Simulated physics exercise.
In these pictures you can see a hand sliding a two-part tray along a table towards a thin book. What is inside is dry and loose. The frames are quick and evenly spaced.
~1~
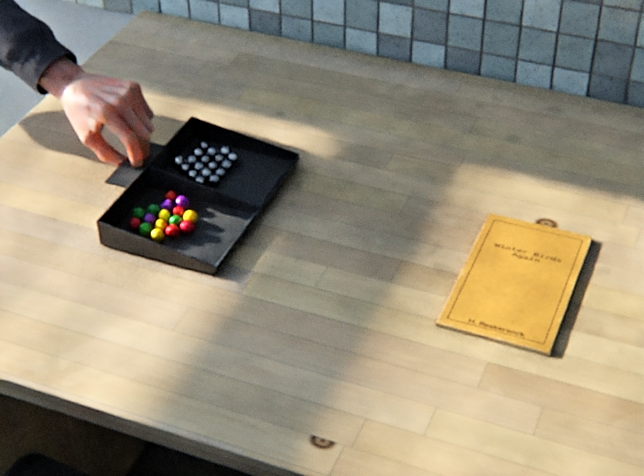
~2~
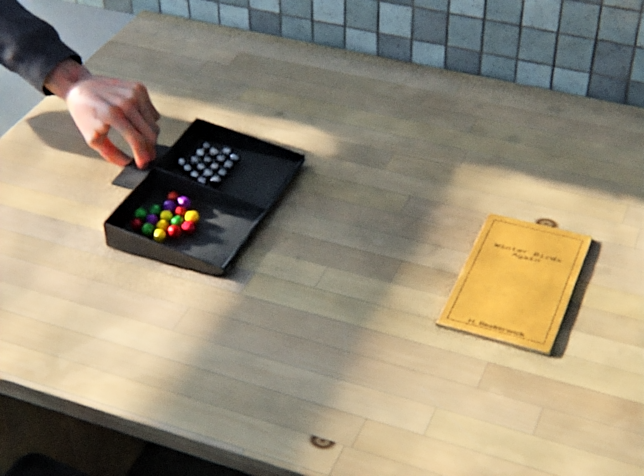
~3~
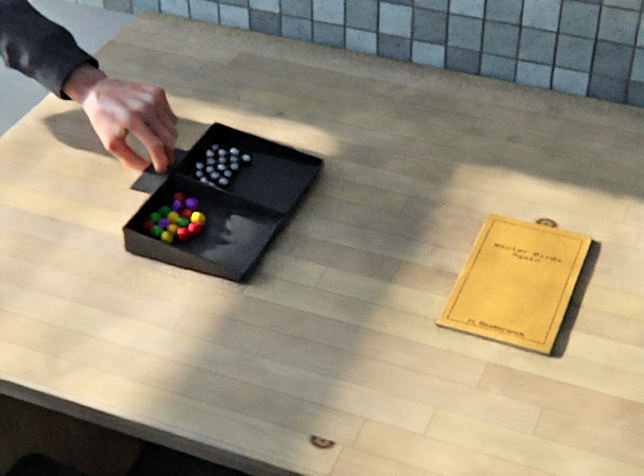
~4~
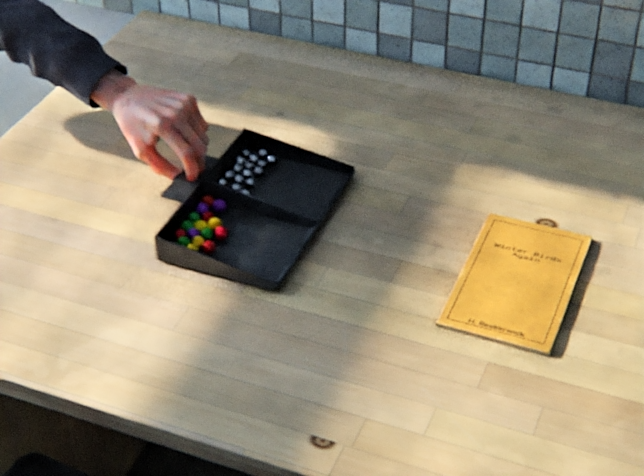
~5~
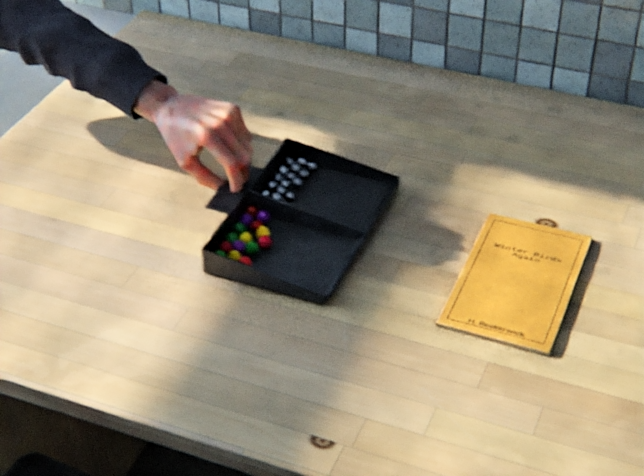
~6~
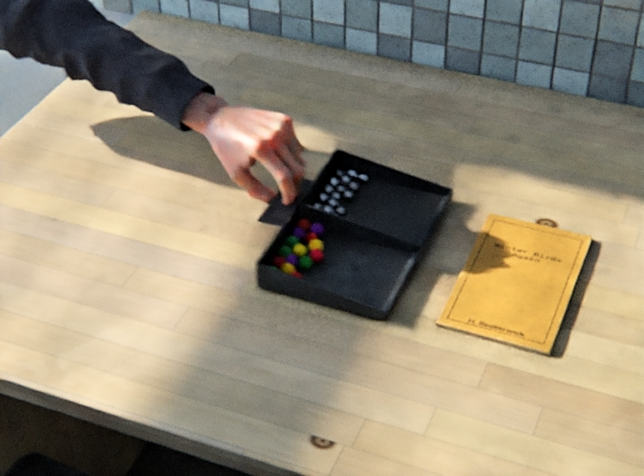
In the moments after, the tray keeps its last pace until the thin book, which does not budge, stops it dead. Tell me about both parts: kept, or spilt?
Result: Front lot partly tumbles out, back lot partly tumbles out.
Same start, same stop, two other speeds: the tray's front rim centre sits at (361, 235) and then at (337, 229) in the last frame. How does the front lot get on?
It lets some escape, then it lets some escape.
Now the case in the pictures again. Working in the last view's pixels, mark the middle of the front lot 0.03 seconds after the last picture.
Near (331, 262).
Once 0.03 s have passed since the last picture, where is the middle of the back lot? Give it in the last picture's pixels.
Its centre sits near (369, 203).
Then, 0.03 s later than the last frame, tray still sliding, front rim near (448, 256); front lot all inside; back lot all inside.
Then, 0.16 s later than the last frame, tray stopped at the thin book; front lot roughly a quarter out of the tray; back lot roughly a quarter out of the tray.
Then, 0.37 s later than the last frame, tray stopped at the thin book; front lot roughly two thirds out of the tray; back lot roughly two thirds out of the tray.
When it is over, tray stopped at the thin book; front lot roughly two thirds out of the tray; back lot roughly two thirds out of the tray.
